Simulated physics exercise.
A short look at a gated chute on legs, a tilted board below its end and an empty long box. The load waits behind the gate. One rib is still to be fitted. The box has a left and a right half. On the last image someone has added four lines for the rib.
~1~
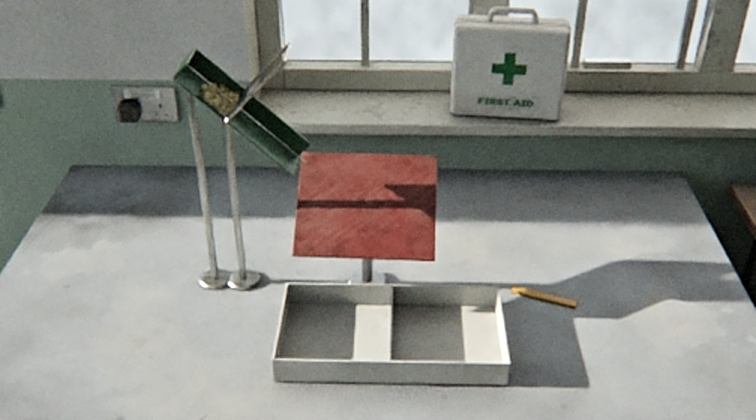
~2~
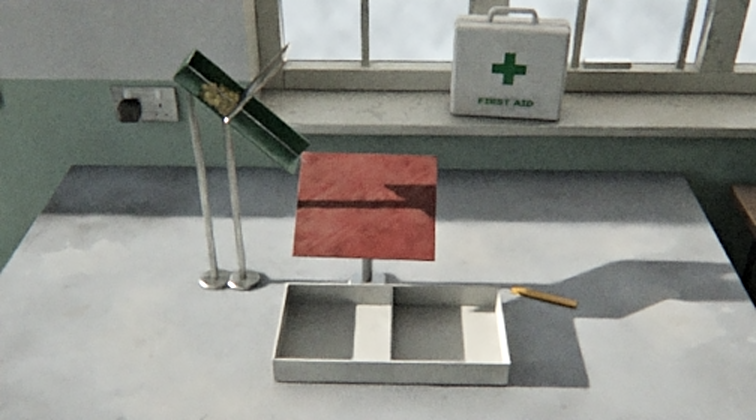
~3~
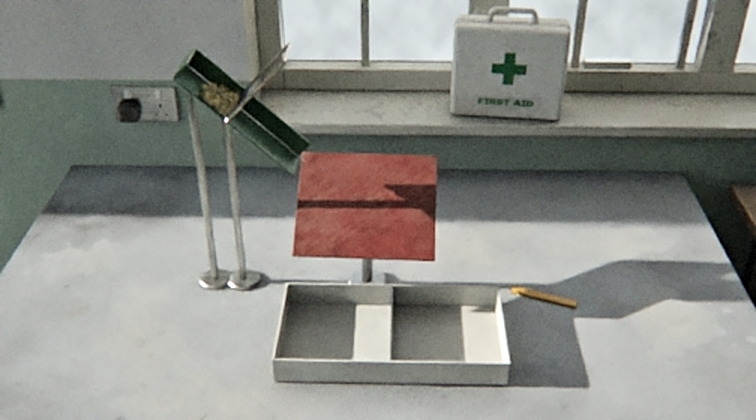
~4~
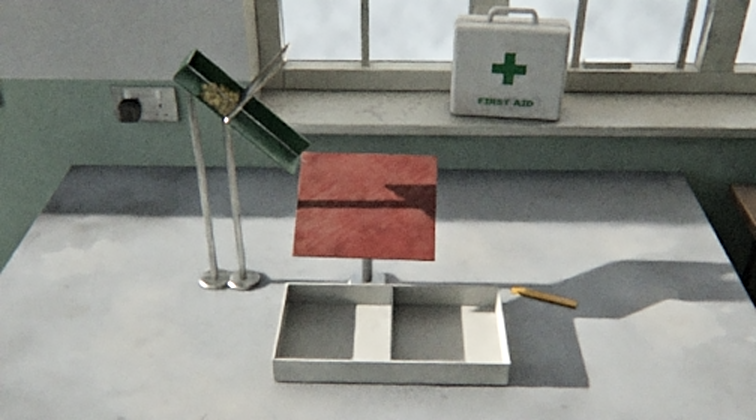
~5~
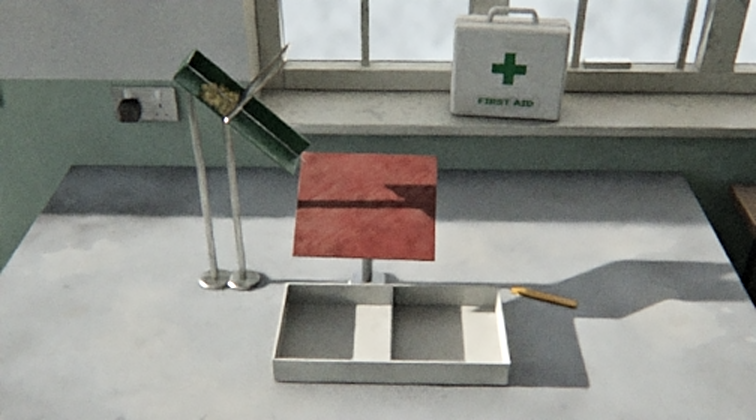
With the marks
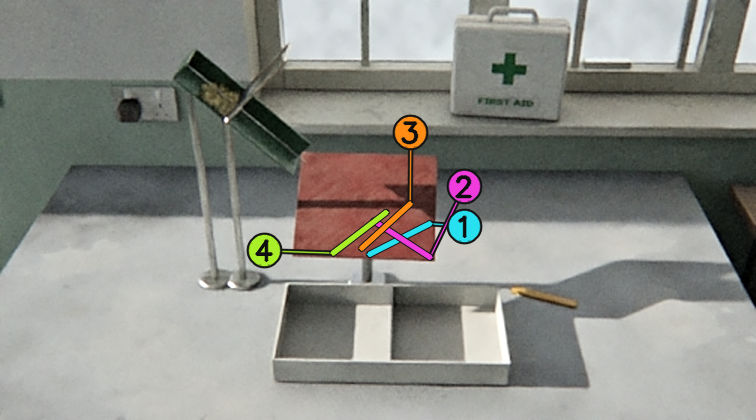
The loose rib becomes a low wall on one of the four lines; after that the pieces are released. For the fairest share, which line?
2 is best.
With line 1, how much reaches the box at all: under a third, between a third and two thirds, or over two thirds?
Over two thirds.
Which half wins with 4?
The left half.
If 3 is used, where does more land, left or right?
More lands on the left.
On the marked copy, line 1 from (429, 223) to (369, 254); line 2 from (373, 220) to (430, 257); line 3 from (410, 203) to (361, 248); line 4 from (386, 212) to (333, 253).
If 1 is chosen, of what is caught, nearly all in the left half, a small part in the right.
If 2 is chosen, of what is caught, about half in the left half, about half in the right.
If 3 is chosen, of what is caught, nearly all in the left half, a small part in the right.
If 4 is chosen, of what is caught, most in the left half, a small part in the right.
